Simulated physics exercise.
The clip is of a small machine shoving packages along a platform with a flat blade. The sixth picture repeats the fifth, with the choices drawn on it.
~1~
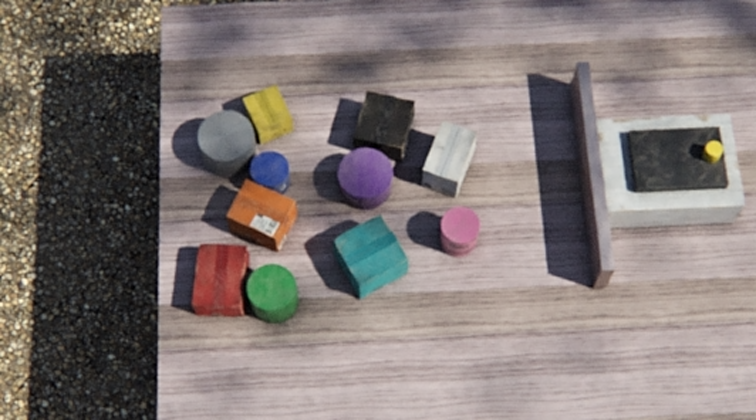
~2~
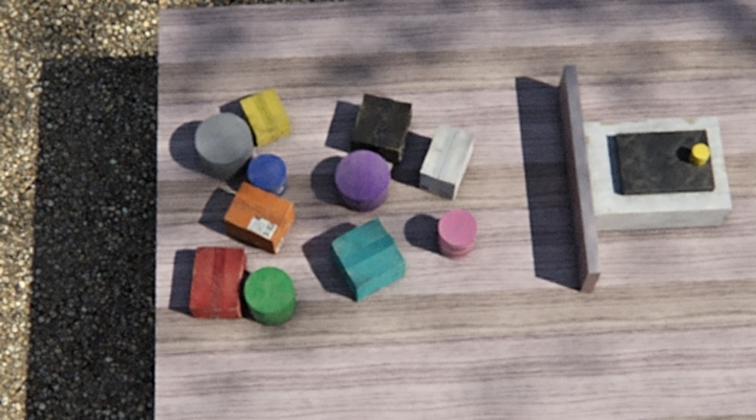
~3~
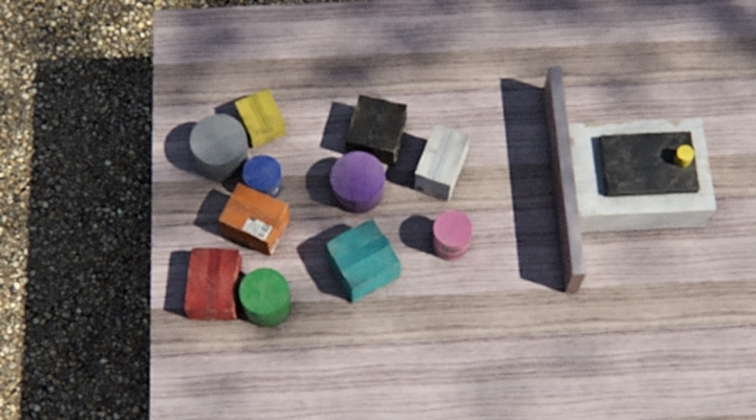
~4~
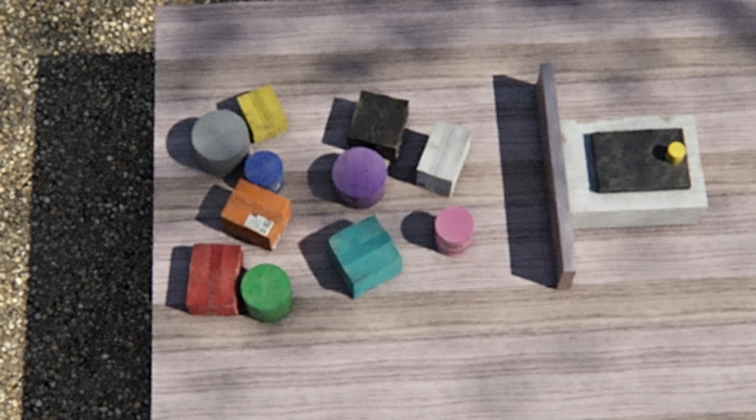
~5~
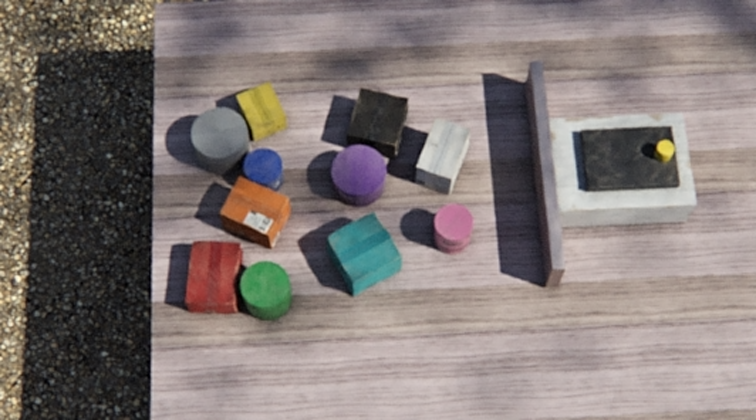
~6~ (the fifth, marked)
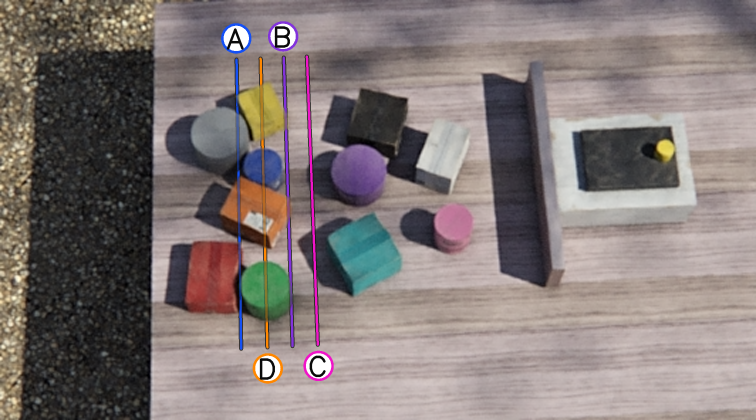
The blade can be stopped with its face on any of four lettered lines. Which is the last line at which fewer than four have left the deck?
As far as mark A.
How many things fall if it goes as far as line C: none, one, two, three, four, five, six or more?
The count is none.
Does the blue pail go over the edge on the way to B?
By then, no.
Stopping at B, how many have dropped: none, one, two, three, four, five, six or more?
In all, none.
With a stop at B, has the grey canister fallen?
By then, no.
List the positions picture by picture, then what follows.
Orange parcel (262, 216); black box (385, 126); green canister (273, 294), in the first frame.
Robot (658, 162); red parcel (219, 283), in the second frame.
Robot (642, 163); yellow box (261, 118), in the third frame.
Robot (633, 160); purple pail (360, 179), in the fourth frame.
Robot (623, 158); turquoise parcel (364, 254); pink pail (453, 230); orange parcel (256, 213), in the fifth frame.
On the marked copy, A at (239, 198); B at (288, 196); C at (312, 194); D at (264, 197).
Taking A. A third of the way, robot (512, 163); black box (367, 122); pink pail (413, 232).
Two thirds of the way, robot (403, 168); grey canister (193, 124); red parcel (210, 279).
When it is over, robot (316, 172); grey canister over the edge; blue pail over the edge; two fallen.
As for the rest, B is within the limit but short; C is within the limit but short; D is within the limit but short.
